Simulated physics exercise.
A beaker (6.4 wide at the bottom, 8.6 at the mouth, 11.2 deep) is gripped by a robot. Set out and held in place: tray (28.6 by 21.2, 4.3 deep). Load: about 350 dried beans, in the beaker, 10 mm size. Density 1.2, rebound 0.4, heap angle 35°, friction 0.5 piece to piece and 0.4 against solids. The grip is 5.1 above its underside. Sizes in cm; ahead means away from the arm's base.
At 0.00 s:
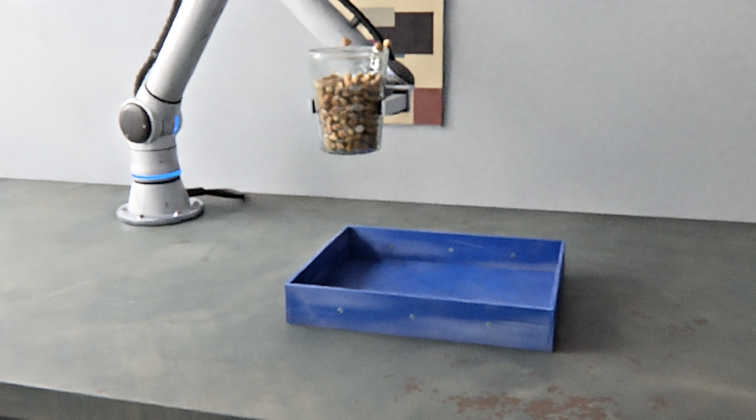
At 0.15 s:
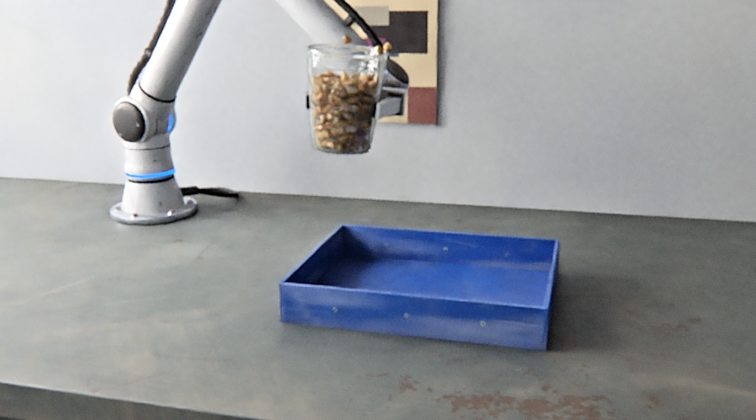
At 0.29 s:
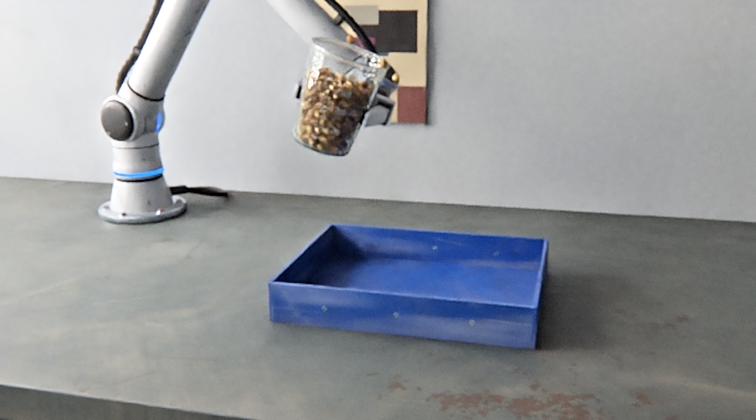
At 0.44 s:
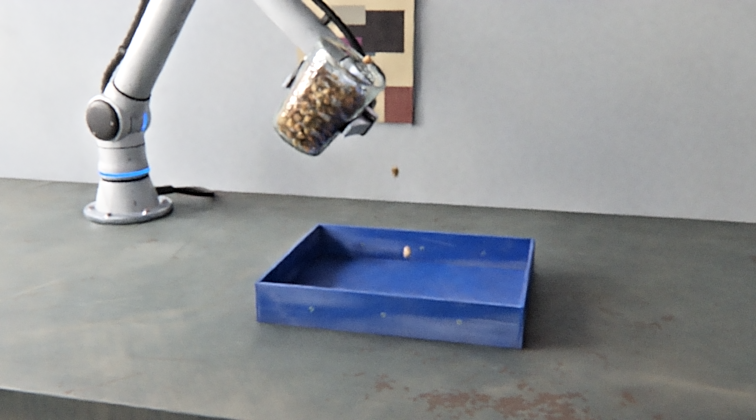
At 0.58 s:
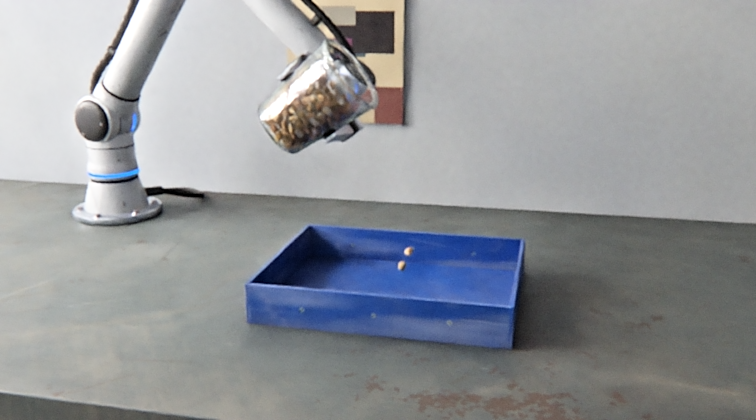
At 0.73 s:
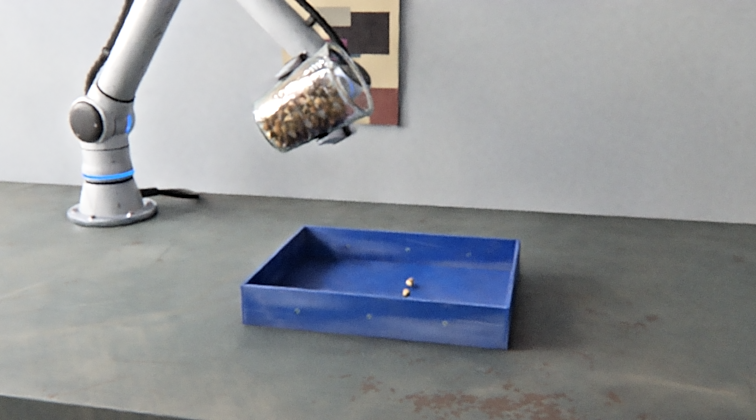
A robot arm tilts a clear beaker of beans, and two drop into a blue tray.
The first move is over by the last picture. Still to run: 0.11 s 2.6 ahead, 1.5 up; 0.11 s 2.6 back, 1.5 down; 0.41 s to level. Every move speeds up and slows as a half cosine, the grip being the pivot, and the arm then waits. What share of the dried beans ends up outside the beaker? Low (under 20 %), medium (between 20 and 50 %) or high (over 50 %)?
Share outside the beaker: Low (under 20 %).
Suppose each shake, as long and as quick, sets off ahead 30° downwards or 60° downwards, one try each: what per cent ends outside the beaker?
Some 0 and 0 per cent.
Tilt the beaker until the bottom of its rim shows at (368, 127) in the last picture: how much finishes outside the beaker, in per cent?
About 25 per cent.
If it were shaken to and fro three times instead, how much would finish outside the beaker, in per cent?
Then about 25 per cent.
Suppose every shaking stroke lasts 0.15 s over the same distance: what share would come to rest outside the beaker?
It would be near 0 per cent.
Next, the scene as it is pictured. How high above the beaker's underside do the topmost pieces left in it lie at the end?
Roughly 10.5 cm.
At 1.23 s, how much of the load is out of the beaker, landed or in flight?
About 10 per cent by then.
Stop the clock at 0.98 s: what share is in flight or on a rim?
Some 5 per cent.
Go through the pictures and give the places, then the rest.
The first frame shows the beaker middle at (350, 102), level; upper third of the load around (349, 86), from x 320 to 385, top at y 40; 351 in the beaker.
The second frame shows the beaker middle at (344, 101), tilted 6° forward; upper third of the load around (345, 86), from x 315 to 385, top at y 40.
The third frame shows the beaker middle at (335, 100), tilted 20° forward; upper third of the load around (334, 86), from x 300 to 395, top at y 40; 350 in the beaker, 1 in flight or on a rim.
The fourth frame shows the beaker middle at (323, 101), tilted 39° forward; upper third of the load around (321, 87), from x 280 to 405, top at y 60; 349 in the beaker, 1 in the tray, 1 in flight or on a rim.
The fifth frame shows the beaker middle at (314, 102), tilted 53° forward; upper third of the load around (312, 89), from x 270 to 410, top at y 65; 349 in the beaker, 2 in the tray.
The sixth frame shows the beaker middle at (309, 104), tilted 59° forward; upper third of the load around (308, 90), from x 265 to 410, top at y 70; 349 in the beaker, 2 in the tray.
After 0.98 s, tilted 58° forward, highest piece 26 above the table; 332 in the beaker, 2 in the tray, 17 in flight or on a rim.
After 1.23 s, tilted 13° forward, highest piece 28 above the table; 323 in the beaker, 27 in the tray, 1 in flight or on a rim.
After 1.56 s, level, highest piece 28 above the table; 323 in the beaker, 28 in the tray.
After 2.61 s, level, highest piece 28 above the table; 323 in the beaker, 28 in the tray.
In the end, 323 in the beaker, 28 in the tray. That is 8 % outside the beaker.
